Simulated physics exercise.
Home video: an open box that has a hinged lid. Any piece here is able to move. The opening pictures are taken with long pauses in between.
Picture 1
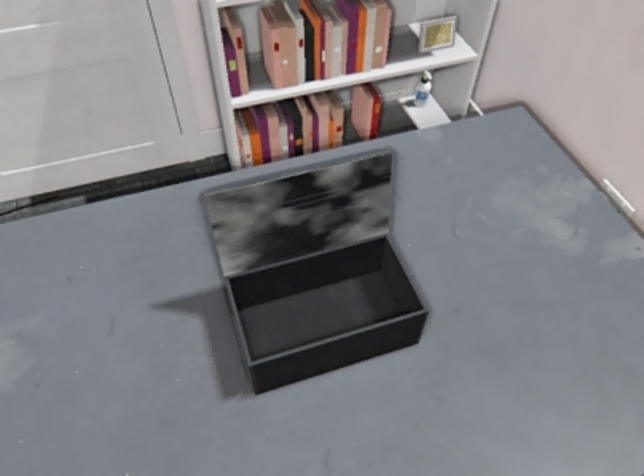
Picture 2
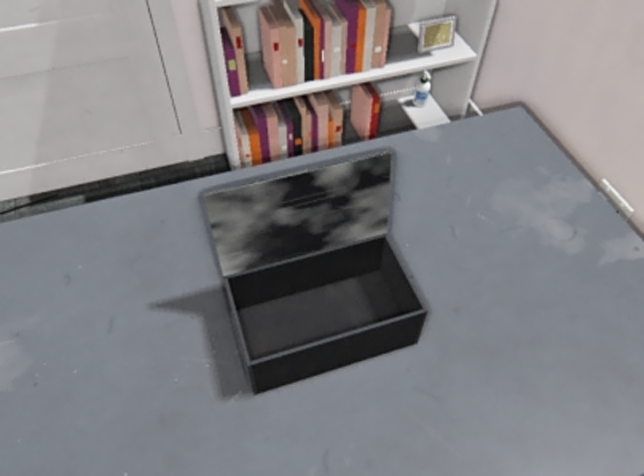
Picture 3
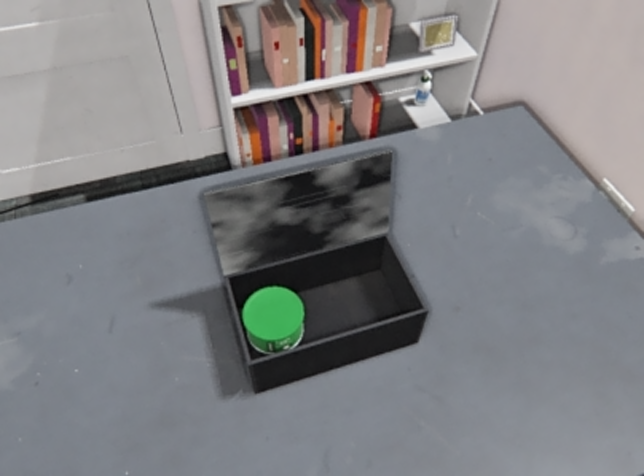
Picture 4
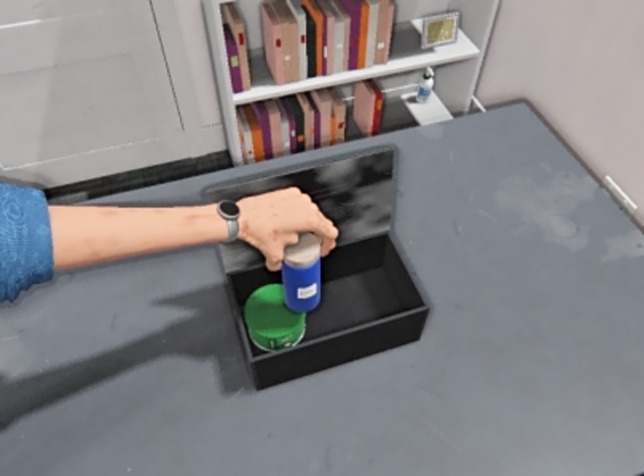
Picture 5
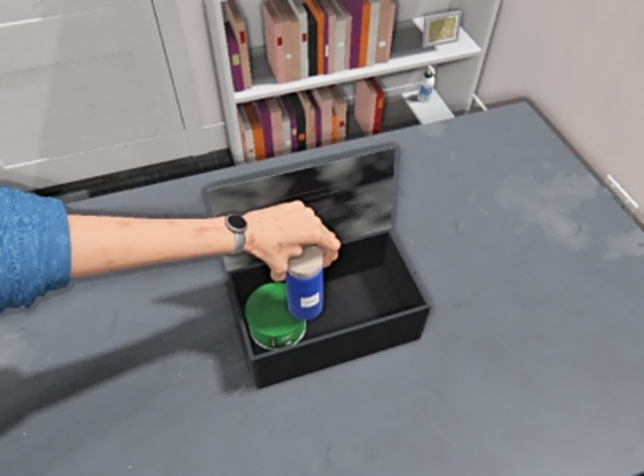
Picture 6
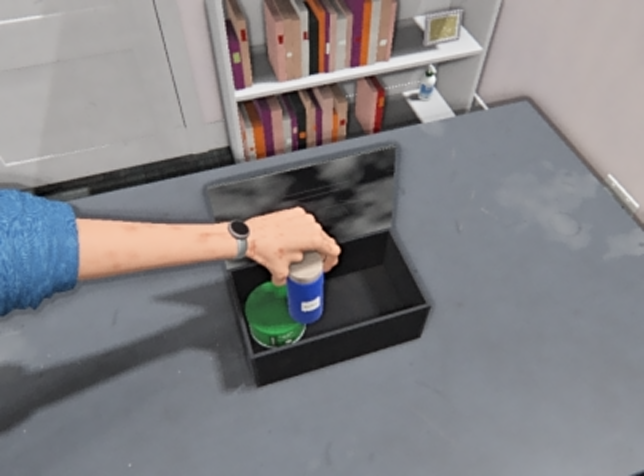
Green-lidded tub appearing in an open black box, then a hand from the left lowering a blue jar in beside it.
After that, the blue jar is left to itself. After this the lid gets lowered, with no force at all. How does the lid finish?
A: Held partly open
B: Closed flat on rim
B.
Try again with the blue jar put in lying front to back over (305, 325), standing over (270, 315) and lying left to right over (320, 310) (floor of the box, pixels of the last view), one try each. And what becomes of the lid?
Going in order, the lid comes down all the way, then is left partly open, then comes down all the way.
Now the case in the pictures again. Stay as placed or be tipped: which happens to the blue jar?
Result: It leans over.
Then, 0.60 s after the last picture, blue jar on its side near (365, 311).
Then, 1.50 s after the last picture, lid 66° above the rim; blue jar on its side near (356, 288).
Then, 1.90 s after the last picture, lid 16° above the rim; blue jar on its side near (354, 285).
At rest, lid shut; tipped over in the box, blue jar; green tub in place. Seen from the same camera at the end, blue jar near (353, 282).
